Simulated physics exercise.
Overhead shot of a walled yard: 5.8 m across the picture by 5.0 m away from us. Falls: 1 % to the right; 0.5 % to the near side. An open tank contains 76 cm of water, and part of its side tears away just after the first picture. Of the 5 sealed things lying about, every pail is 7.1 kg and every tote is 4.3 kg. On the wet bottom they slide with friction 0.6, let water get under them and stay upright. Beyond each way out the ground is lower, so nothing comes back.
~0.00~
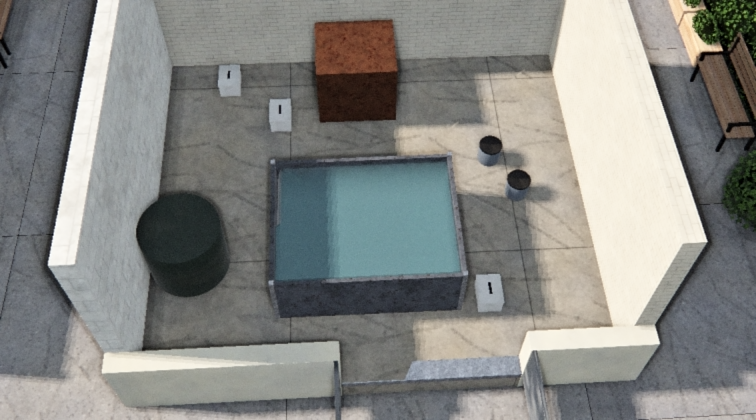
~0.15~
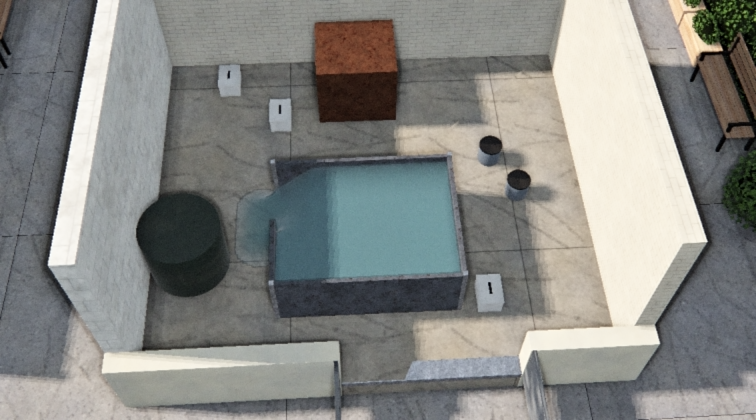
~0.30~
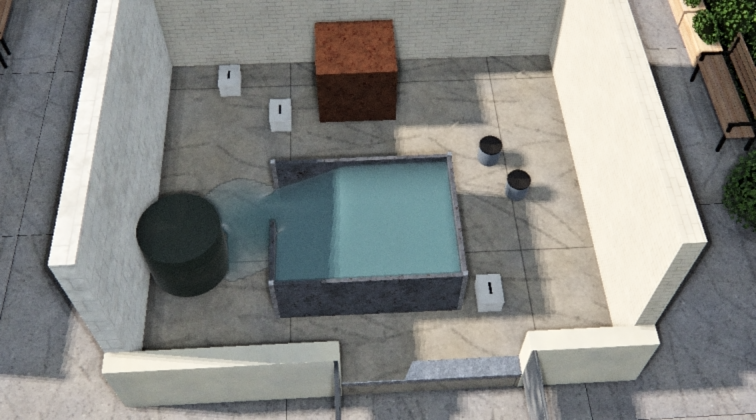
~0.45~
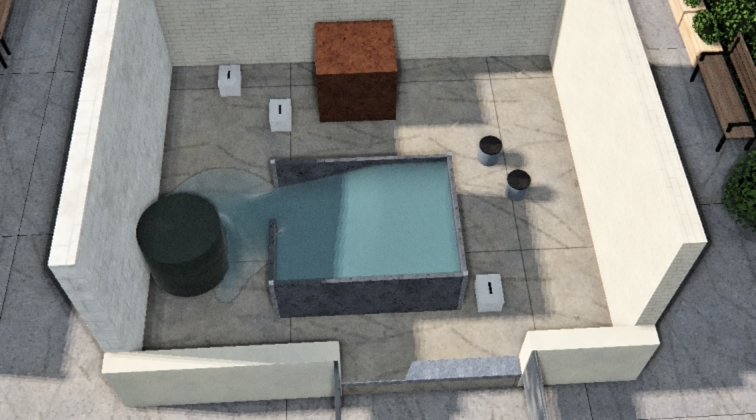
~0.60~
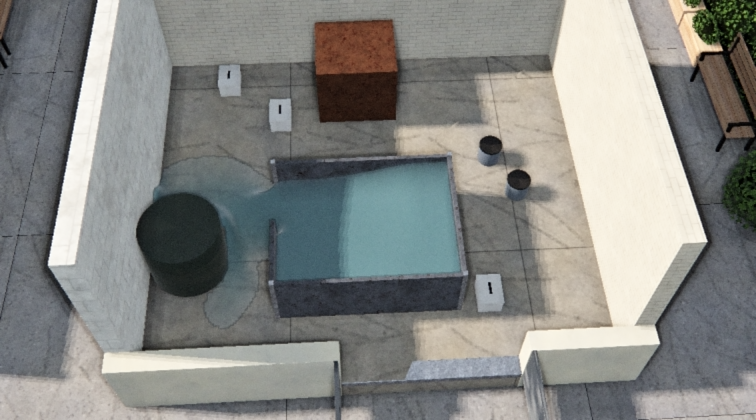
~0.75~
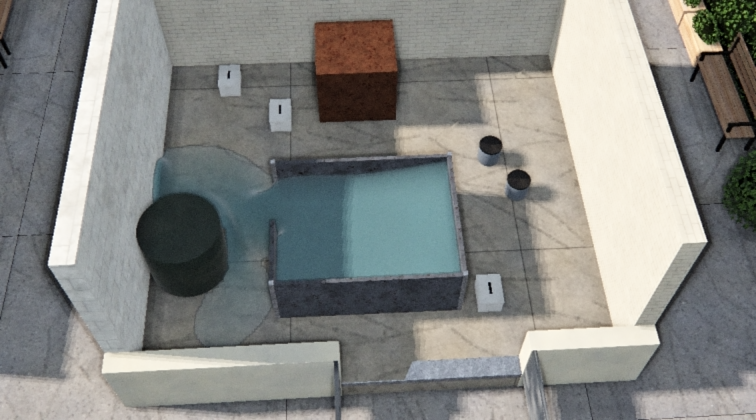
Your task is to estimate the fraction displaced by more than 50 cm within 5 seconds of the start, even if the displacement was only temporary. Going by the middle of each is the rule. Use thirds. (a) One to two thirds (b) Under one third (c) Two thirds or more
(a) One to two thirds.
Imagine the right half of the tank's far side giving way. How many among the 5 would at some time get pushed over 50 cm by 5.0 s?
Then the count would be 5.
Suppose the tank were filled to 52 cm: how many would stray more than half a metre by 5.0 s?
Result: 2.
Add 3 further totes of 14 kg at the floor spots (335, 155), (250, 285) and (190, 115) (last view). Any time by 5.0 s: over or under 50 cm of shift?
Order as listed: Inside half a metre / beyond half a metre / beyond half a metre.
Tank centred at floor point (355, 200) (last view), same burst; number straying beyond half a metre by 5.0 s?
2.
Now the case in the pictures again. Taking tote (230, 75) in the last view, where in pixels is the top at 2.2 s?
Roughly at (290, 68).
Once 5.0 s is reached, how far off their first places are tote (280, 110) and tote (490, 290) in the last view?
In that order: 80 cm, 0 cm.
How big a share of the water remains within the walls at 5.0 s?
100 % or so.
After 1.1 s 0 of 5 are over 50 cm from their spots; 0 afloat.
After 2.2 s 1 of 5 are over 50 cm from their spots; 1 afloat.
After 3.5 s 2 of 5 are over 50 cm from their spots; 2 afloat.
After 5.0 s 2 of 5 are over 50 cm from their spots, and 2 have been at some point; 2 afloat.
